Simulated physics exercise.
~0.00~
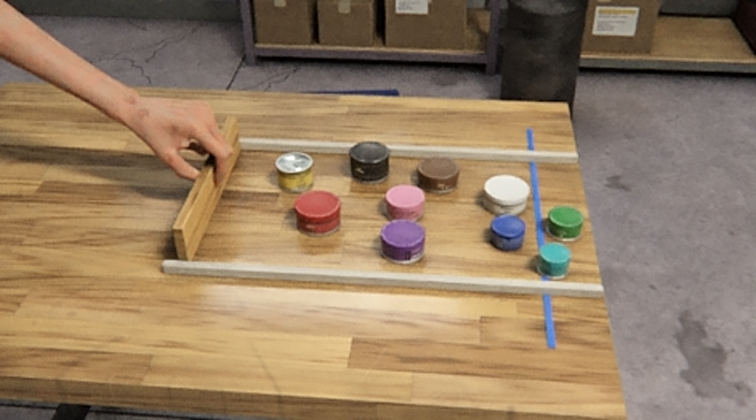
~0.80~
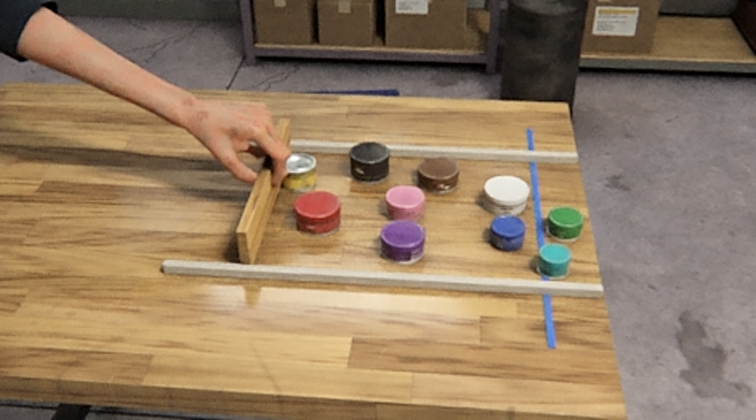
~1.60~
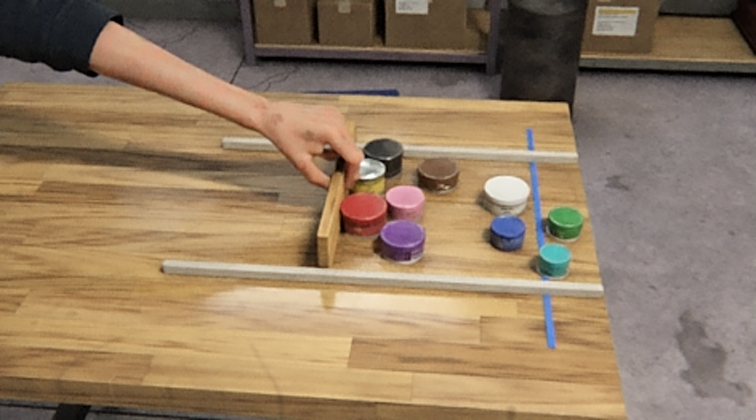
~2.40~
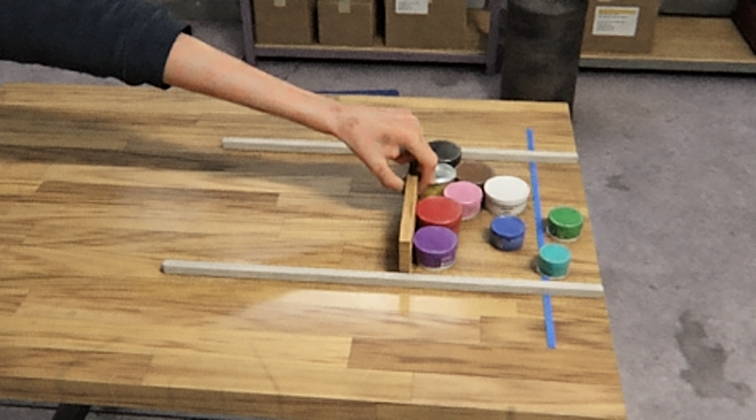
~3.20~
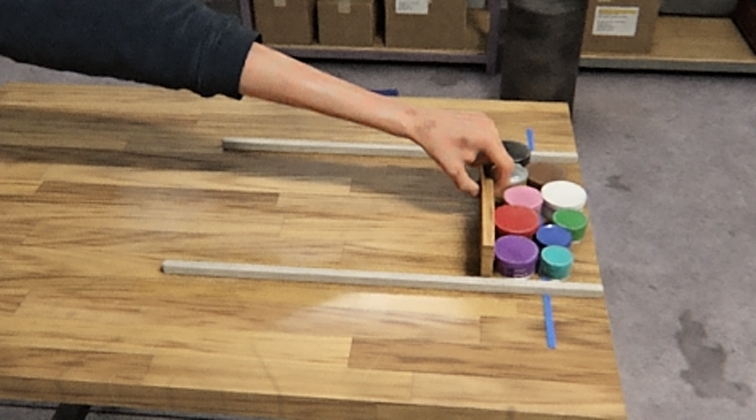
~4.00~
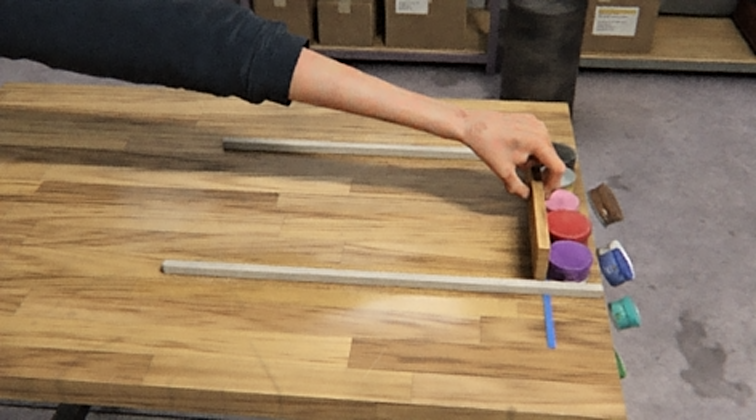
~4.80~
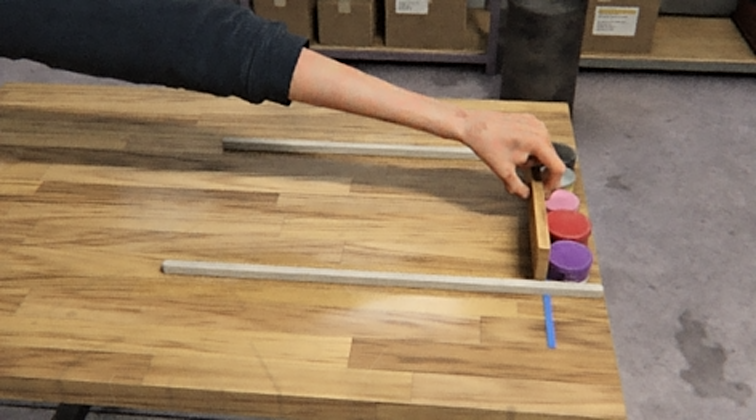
Hand pushing a wooden board rightward between two rails, sweeping colourful pots together until five drop off the table edge, others remaining.
